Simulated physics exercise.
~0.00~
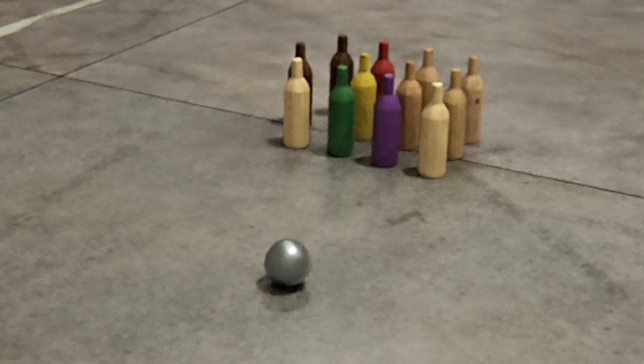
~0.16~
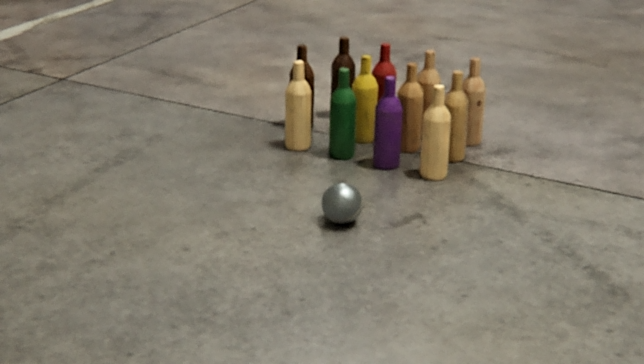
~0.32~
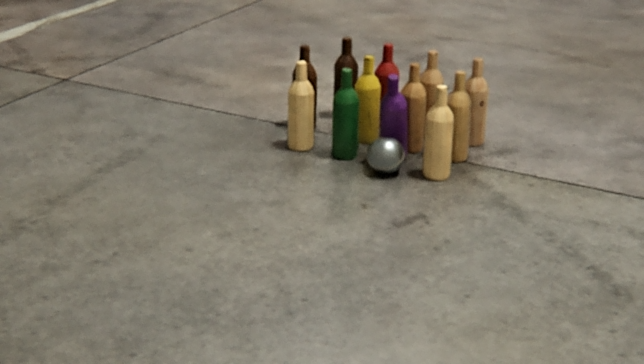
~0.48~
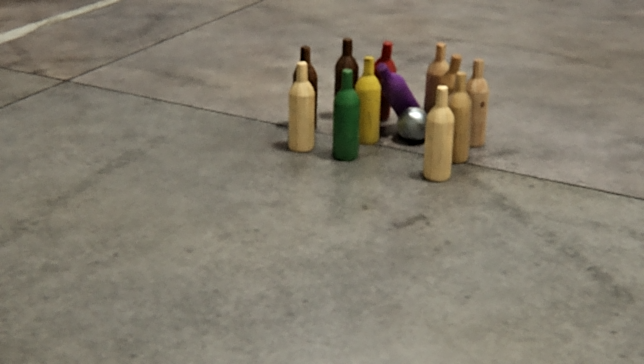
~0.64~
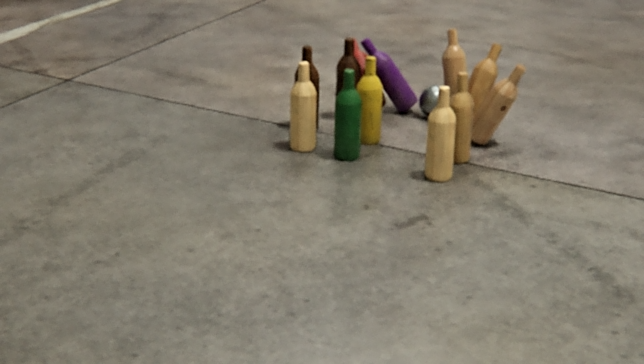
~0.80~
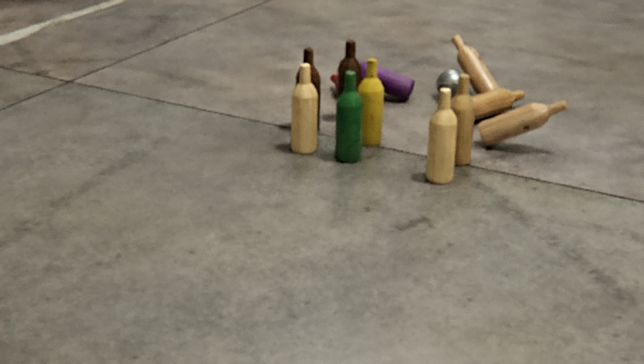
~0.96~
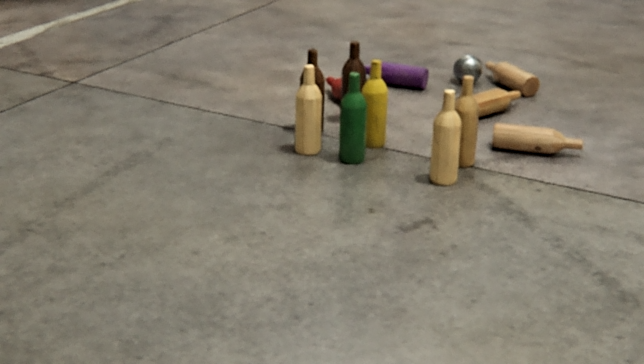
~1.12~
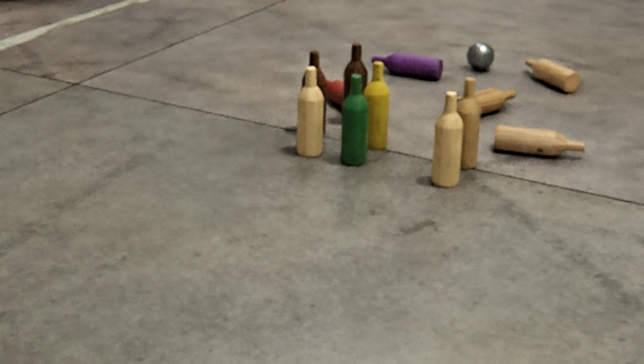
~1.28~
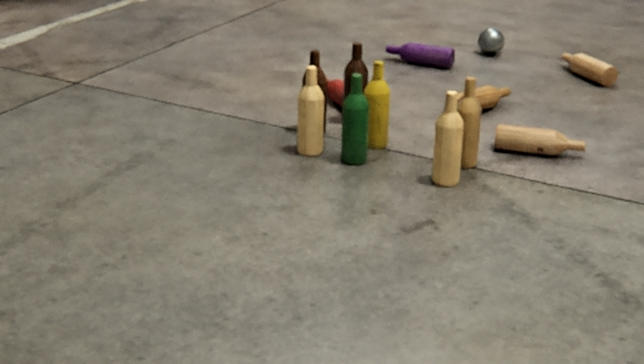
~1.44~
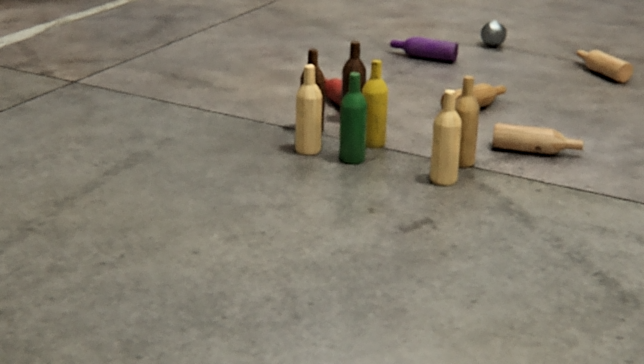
Twelve bottle-shaped wooden skittles stand in a tight group on a grey concrete floor, seen from slightly above by a gently swaying camera. Most are plain wood, with green, purple, yellow, red and dark brown ones among them. A shiny steel ball rolls away from the viewer and to the right, striking the purple skittle near the front. The purple one tips back towards the red, which falls too, while the ball pushes through and topples three plain skittles on the right. The ball rolls on towards the back, leaving five skittles down and the green and yellow ones still upright.
